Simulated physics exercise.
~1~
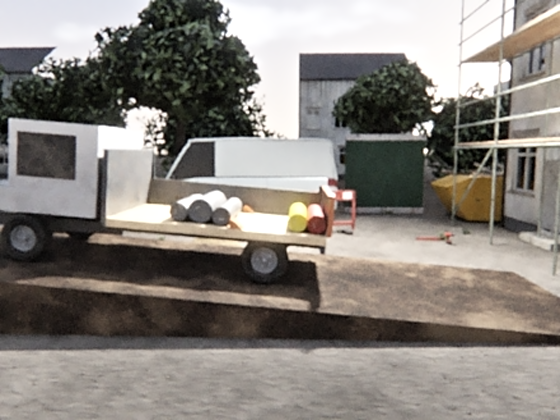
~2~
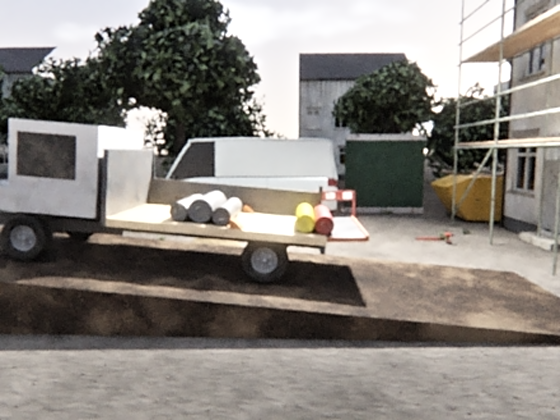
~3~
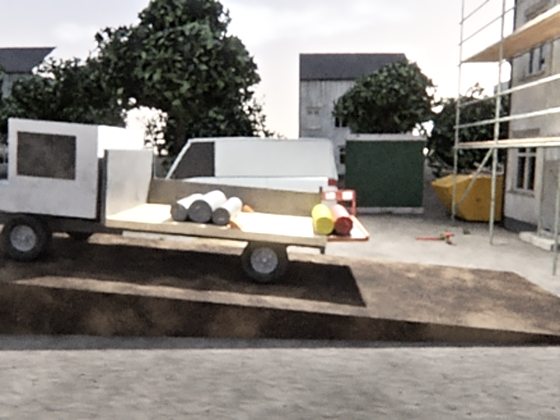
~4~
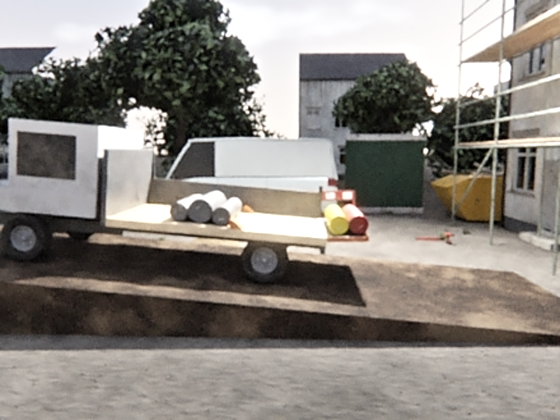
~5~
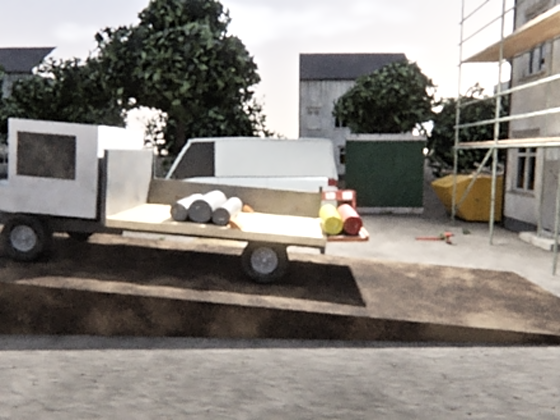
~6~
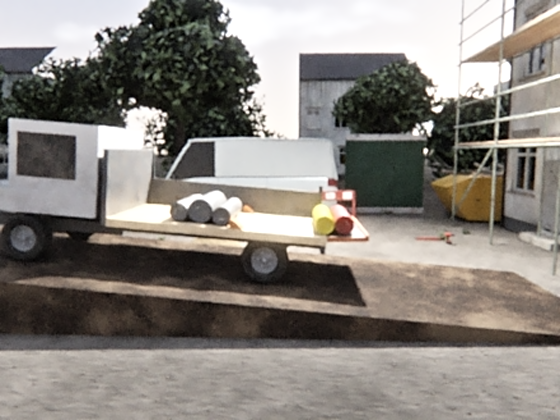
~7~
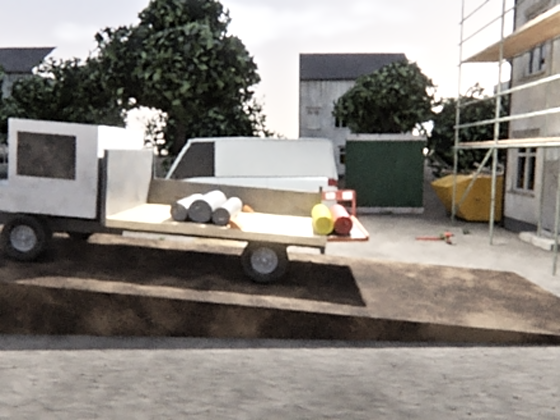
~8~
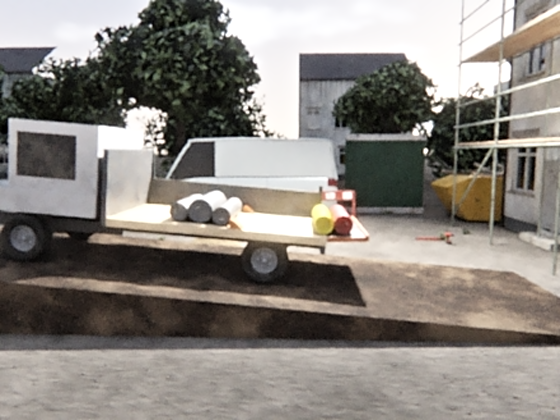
At the start, a pick-up stands on sloping ground beside a building site, with three dark cylinders resting mid-bed and a yellow and a red one side by side near the closed tailgate. The tailgate drops open, and the yellow and red cylinders roll right together towards it. Red crosses onto the lowered gate first, and yellow follows until both are on it. They then turn back and roll a short way left. Finally they settle, yellow at the end of the bed and red still on the gate, with nothing fallen to the ground.
